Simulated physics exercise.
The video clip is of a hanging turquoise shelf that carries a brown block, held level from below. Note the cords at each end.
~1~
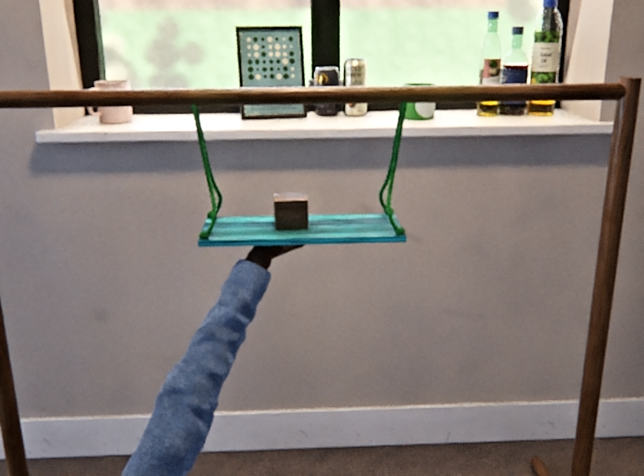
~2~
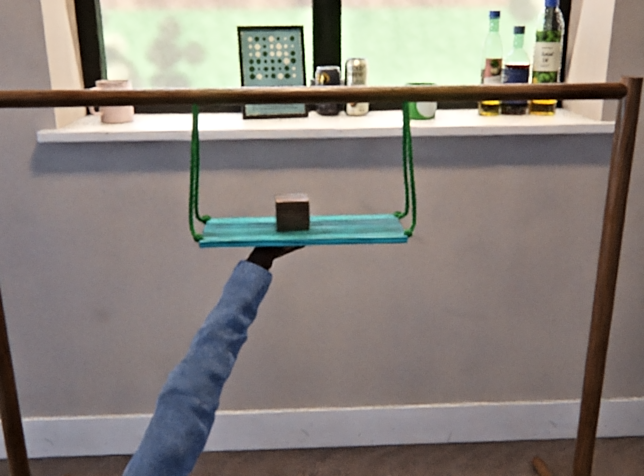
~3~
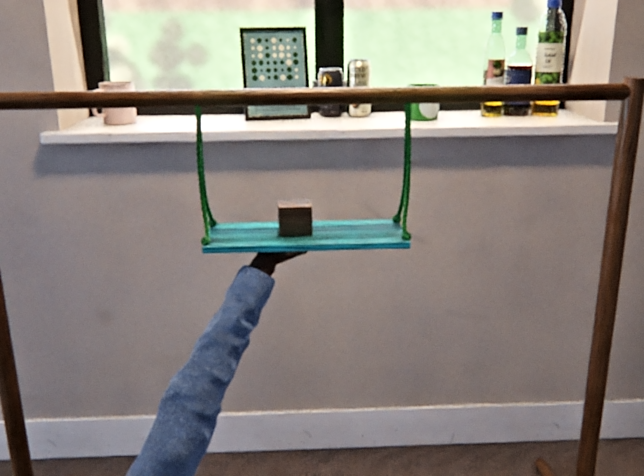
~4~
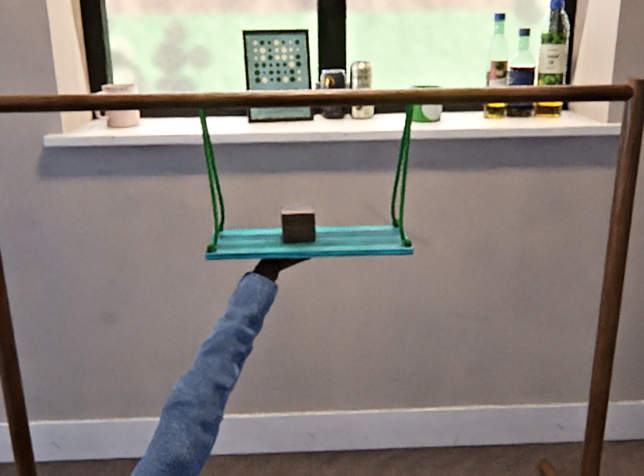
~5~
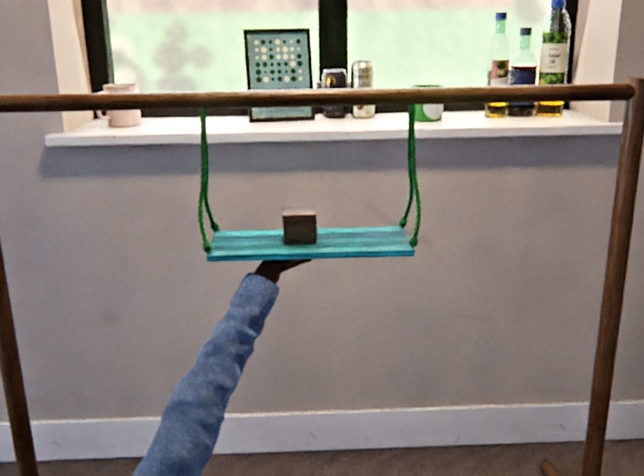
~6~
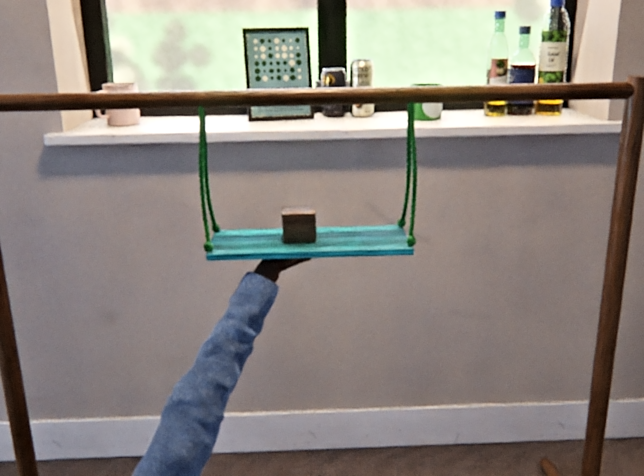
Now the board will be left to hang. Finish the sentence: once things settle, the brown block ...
... remains in place.
Then, 0.24 s past the final frame, board level; block on the board near (299, 227).
When it is over, board level; block on the board near (299, 227). The brown block remains aboard.
